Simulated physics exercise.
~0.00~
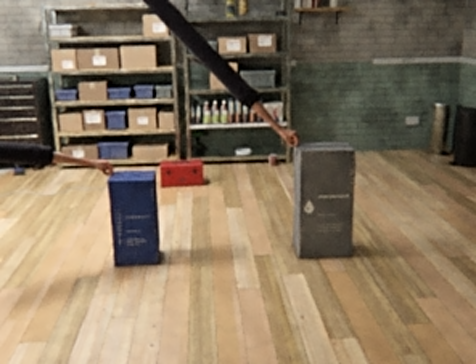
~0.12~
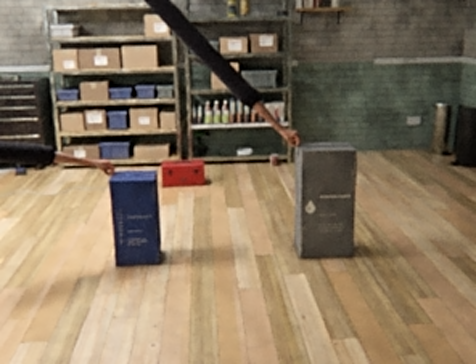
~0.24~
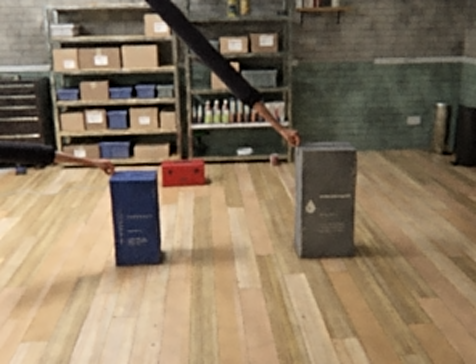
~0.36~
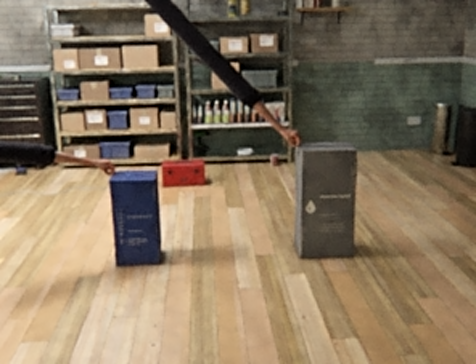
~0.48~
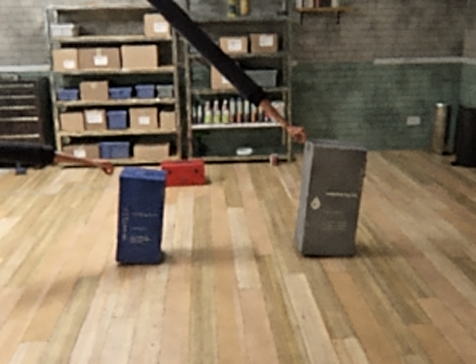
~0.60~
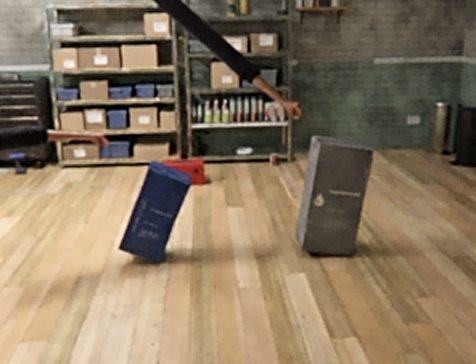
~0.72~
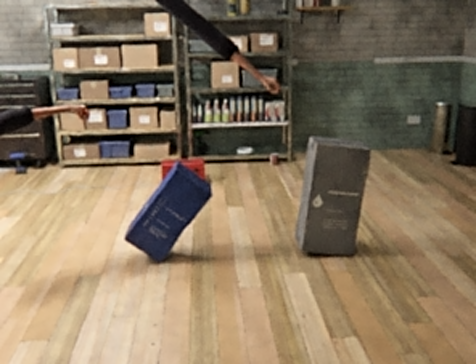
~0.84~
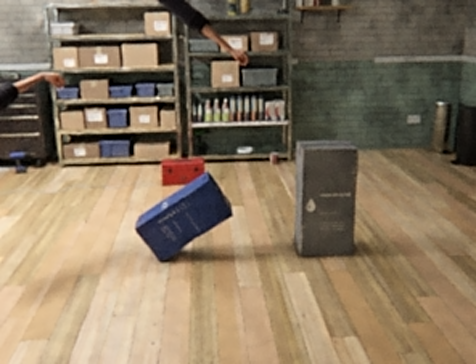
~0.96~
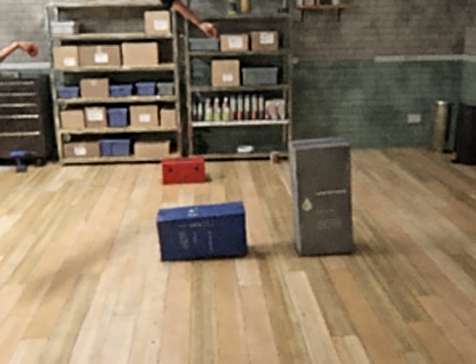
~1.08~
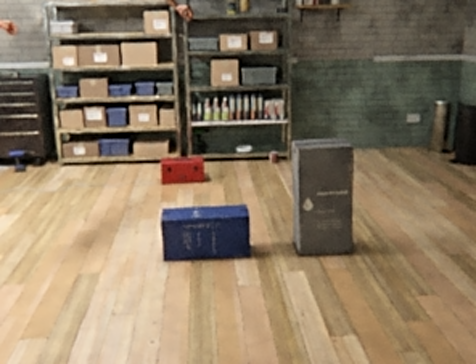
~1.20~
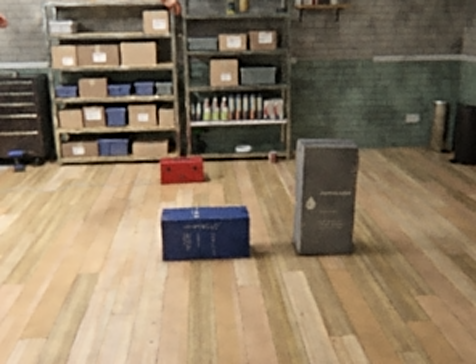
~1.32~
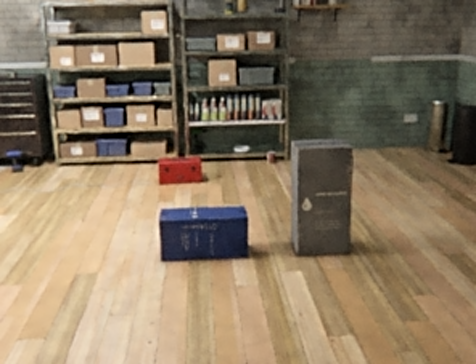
Two hands pushing a blue box and a grey box, the blue toppling onto its side, the grey rocking back upright.
